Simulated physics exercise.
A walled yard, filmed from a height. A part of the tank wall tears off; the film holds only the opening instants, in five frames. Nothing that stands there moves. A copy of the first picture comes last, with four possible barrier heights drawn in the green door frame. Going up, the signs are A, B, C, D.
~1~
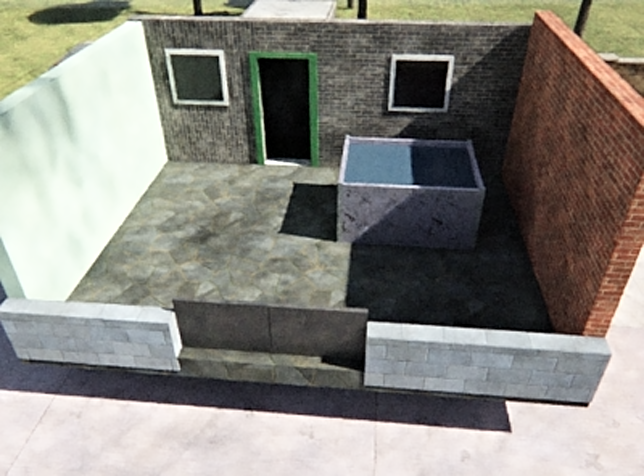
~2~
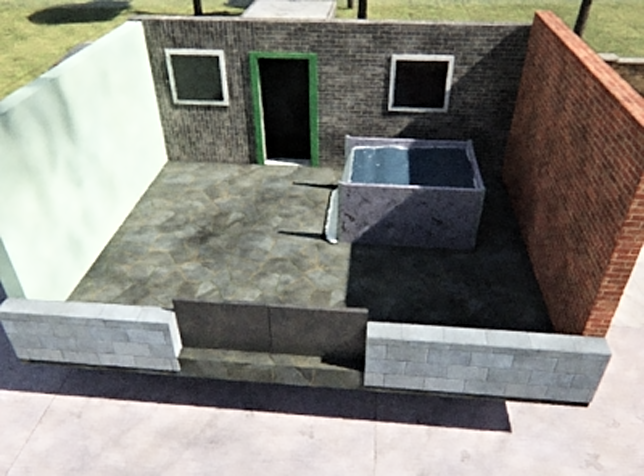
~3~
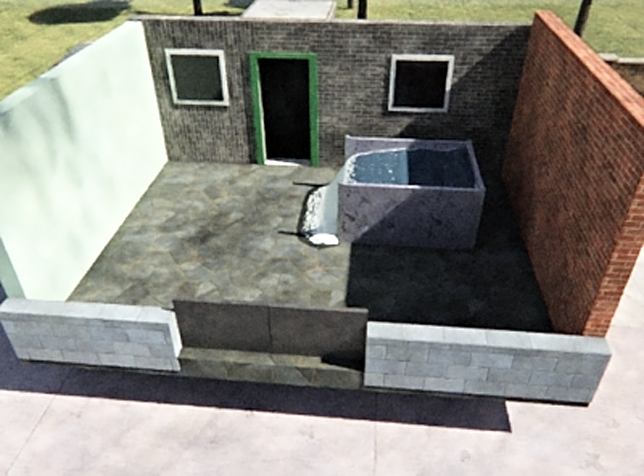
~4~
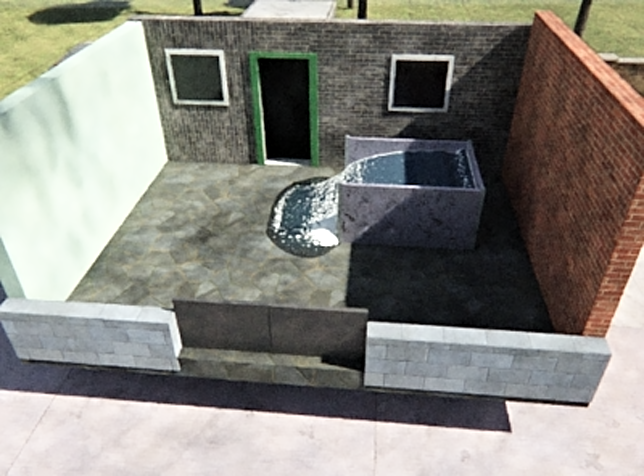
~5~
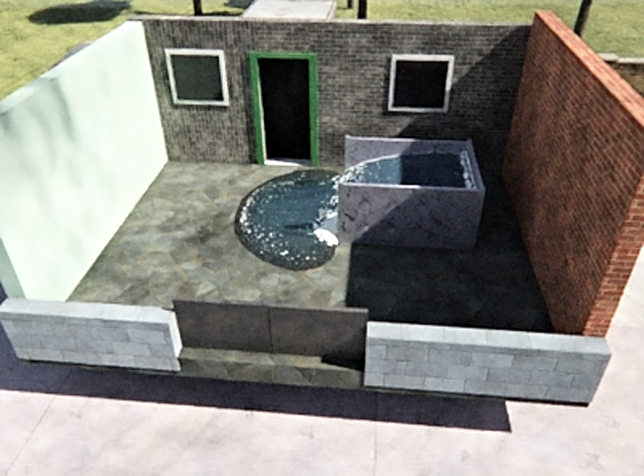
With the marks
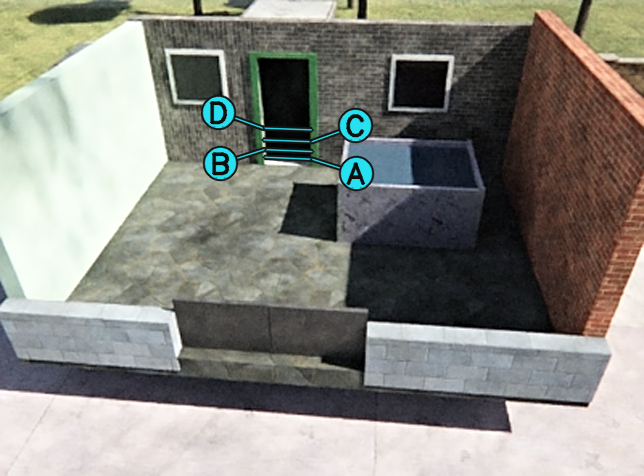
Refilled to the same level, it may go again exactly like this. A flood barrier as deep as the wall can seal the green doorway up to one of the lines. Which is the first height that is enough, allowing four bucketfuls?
A is the one.
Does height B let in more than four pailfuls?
No, not at all.
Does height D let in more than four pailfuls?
No, not at all.
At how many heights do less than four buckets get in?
All of them.
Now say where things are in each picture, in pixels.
Water in the tank at rest, its middle at (409, 166); foot of the green doorway at (288, 165); shut gate at (270, 312).
Water covers 1 % of the ground and shows as far out as (330, 239).
Water covers 4 % of the ground and shows as far out as (314, 243).
Water covers 8 % of the ground and shows as far out as (279, 241).
Water covers 15 % of the ground and shows as far out as (240, 230).
On the marked copy, A at (288, 158); B at (288, 150); C at (287, 140); D at (287, 128); from the bottom up A, B, C, D.
With A, a bucket or two gets in.
With B, nothing gets over.
With C, nothing gets over.
With D, nothing gets over.
